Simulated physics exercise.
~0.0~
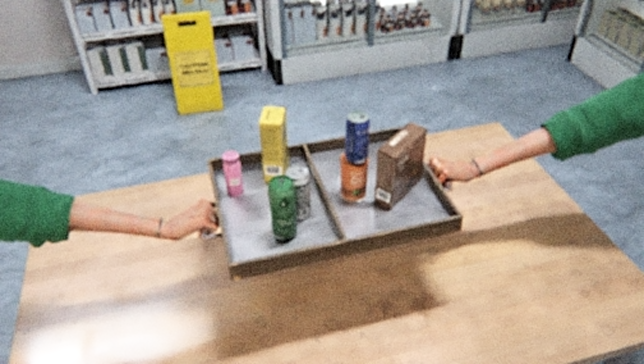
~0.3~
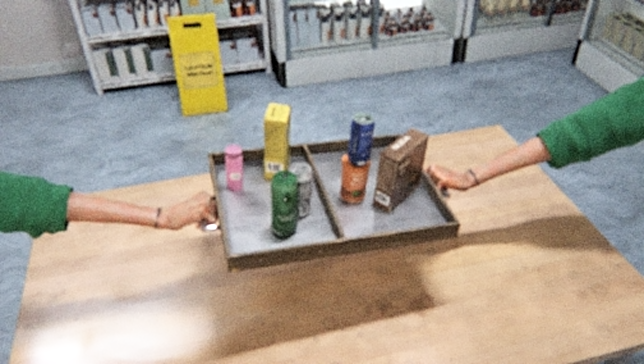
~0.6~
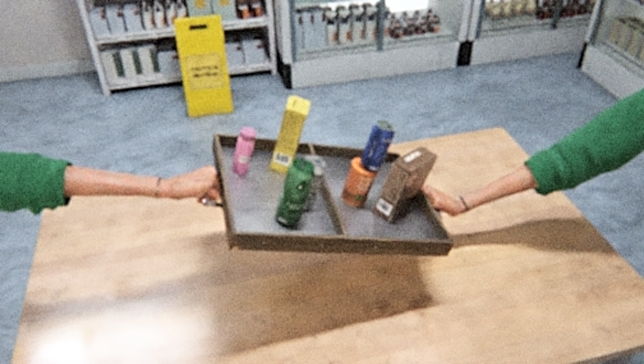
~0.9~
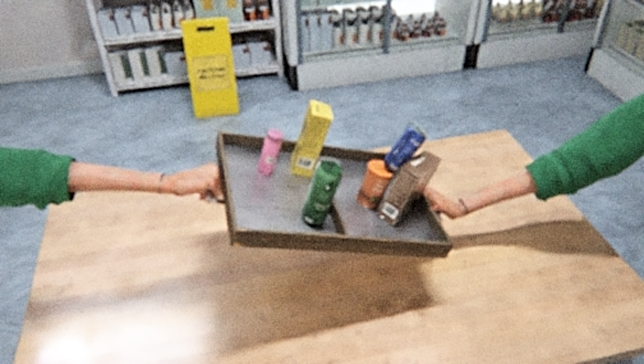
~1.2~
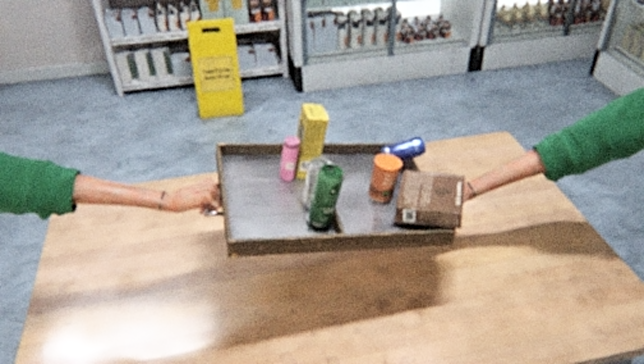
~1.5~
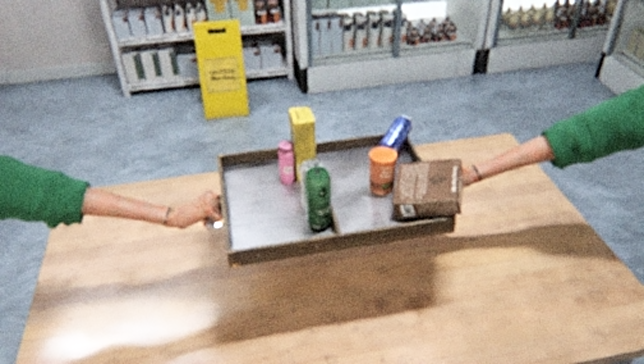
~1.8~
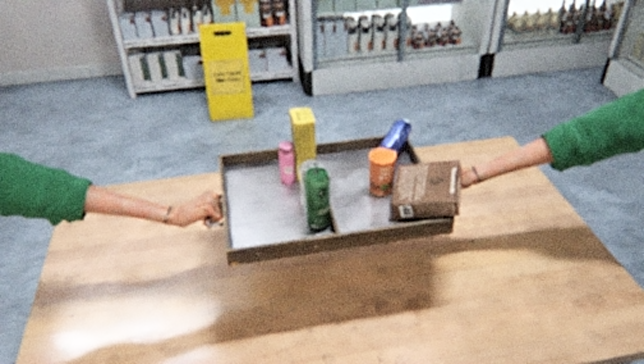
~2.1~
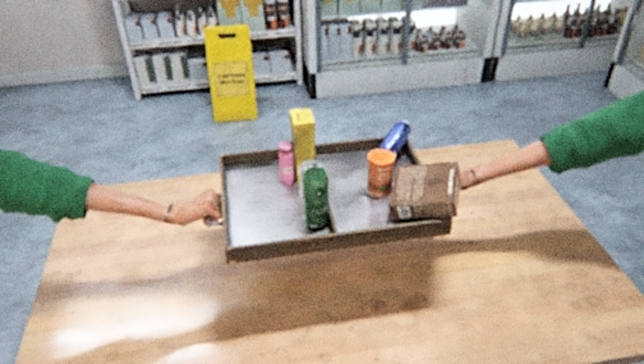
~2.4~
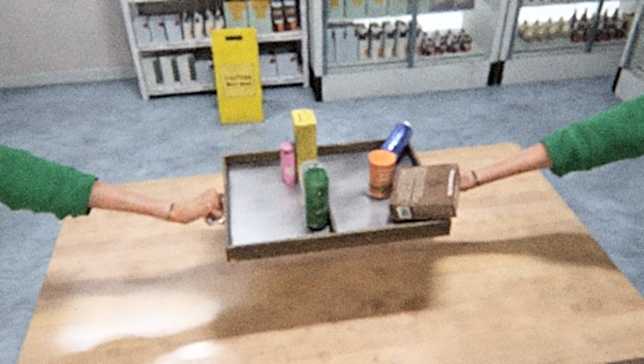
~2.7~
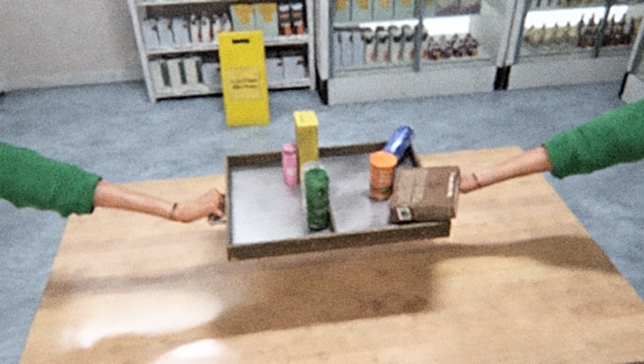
In a shop with stocked shelves and a yellow floor sign behind, two green-sleeved arms hold a divided tray just over a wooden table, with cans, a yellow carton, a brown packet and a pink shaker standing on it. The hands tip the tray so that its right side drops, and the items lean and slide to the right. The brown packet topples onto its side by the right rim, and the blue can falls over behind the orange tin. The hands bring the tray back to level. It stays steady, the packet and blue can lying down while the others stand.
